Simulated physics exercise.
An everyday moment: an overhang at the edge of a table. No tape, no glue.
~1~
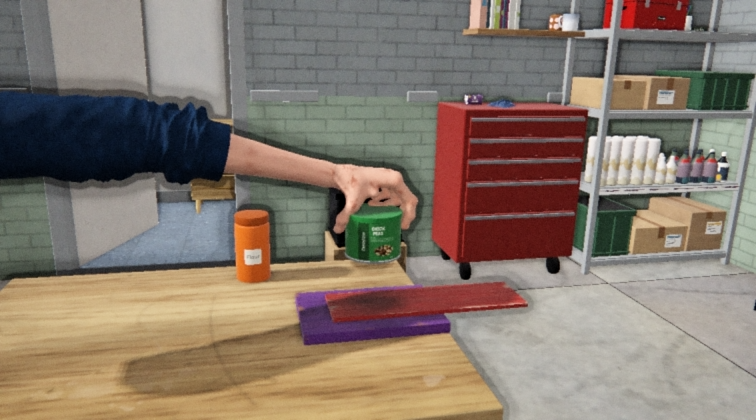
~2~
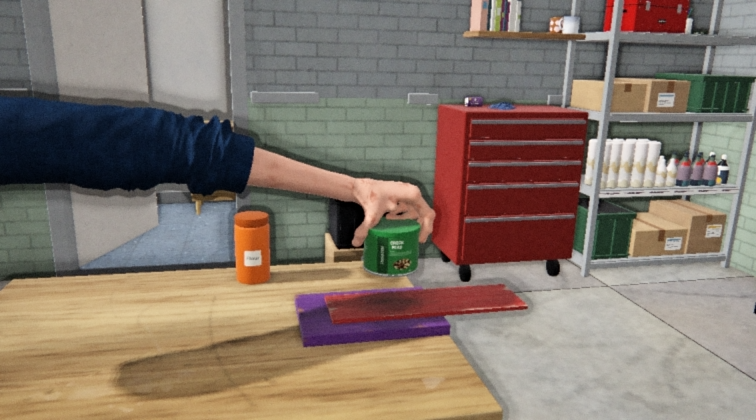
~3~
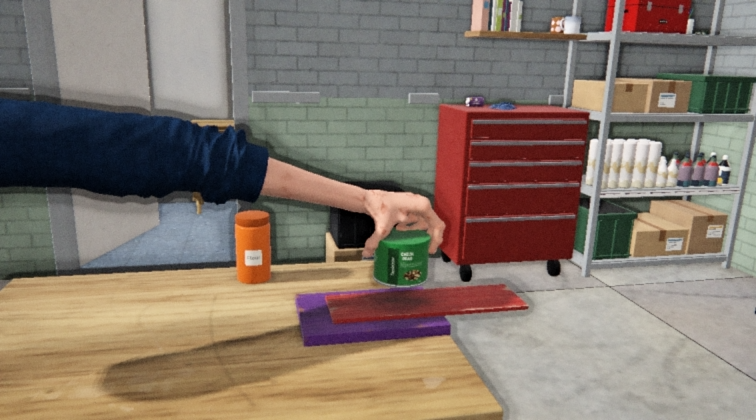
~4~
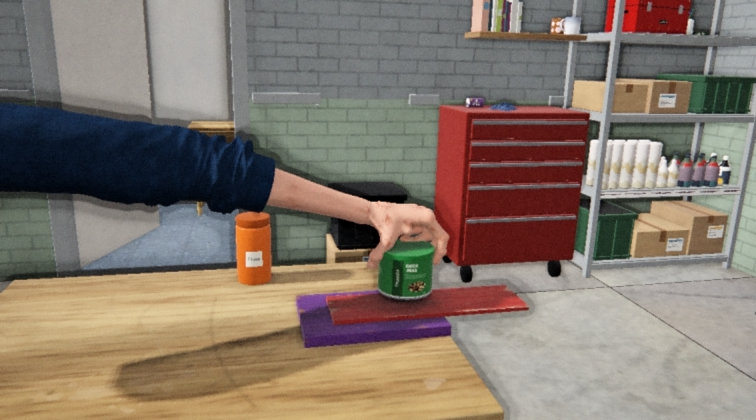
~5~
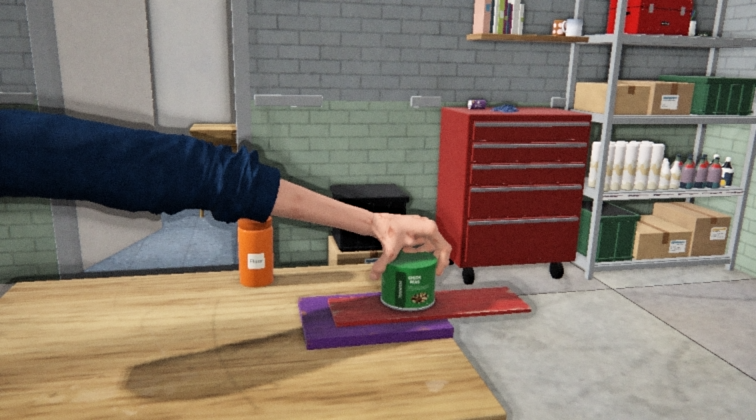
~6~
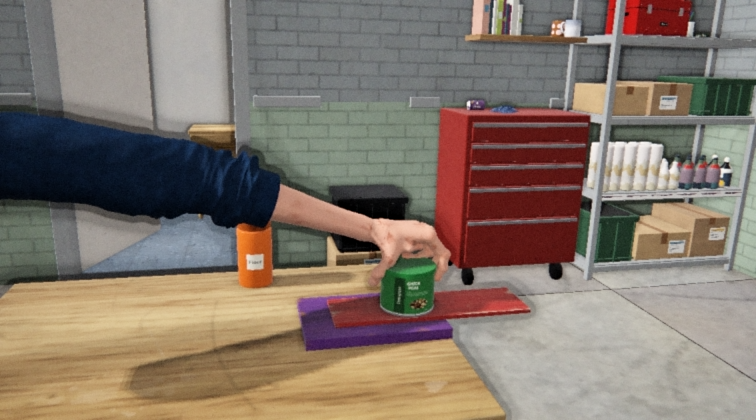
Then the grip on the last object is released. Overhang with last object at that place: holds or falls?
It stays.
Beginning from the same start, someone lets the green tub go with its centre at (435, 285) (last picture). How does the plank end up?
It stays put.
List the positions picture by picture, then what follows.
In the first frame, on its way; green tub (373, 233); red plank (426, 300).
In the second frame, on its way; green tub (391, 246); orange jar (253, 247).
In the third frame, on its way; green tub (401, 257); purple slab (369, 314).
In the fourth frame, on its way; green tub (406, 268); red plank (427, 303).
In the fifth frame, on its way; green tub (408, 279); orange jar (256, 250).
In the sixth frame, in place under the hand; green tub (407, 285); purple slab (371, 318).
Then, 0.80 s on from there, no change.
Then, 1.70 s on from there, green tub resting near (408, 285).
In the end, all 4 unmoved. At the end, from the last picture's camera, green tub near (408, 285). The plank holds.
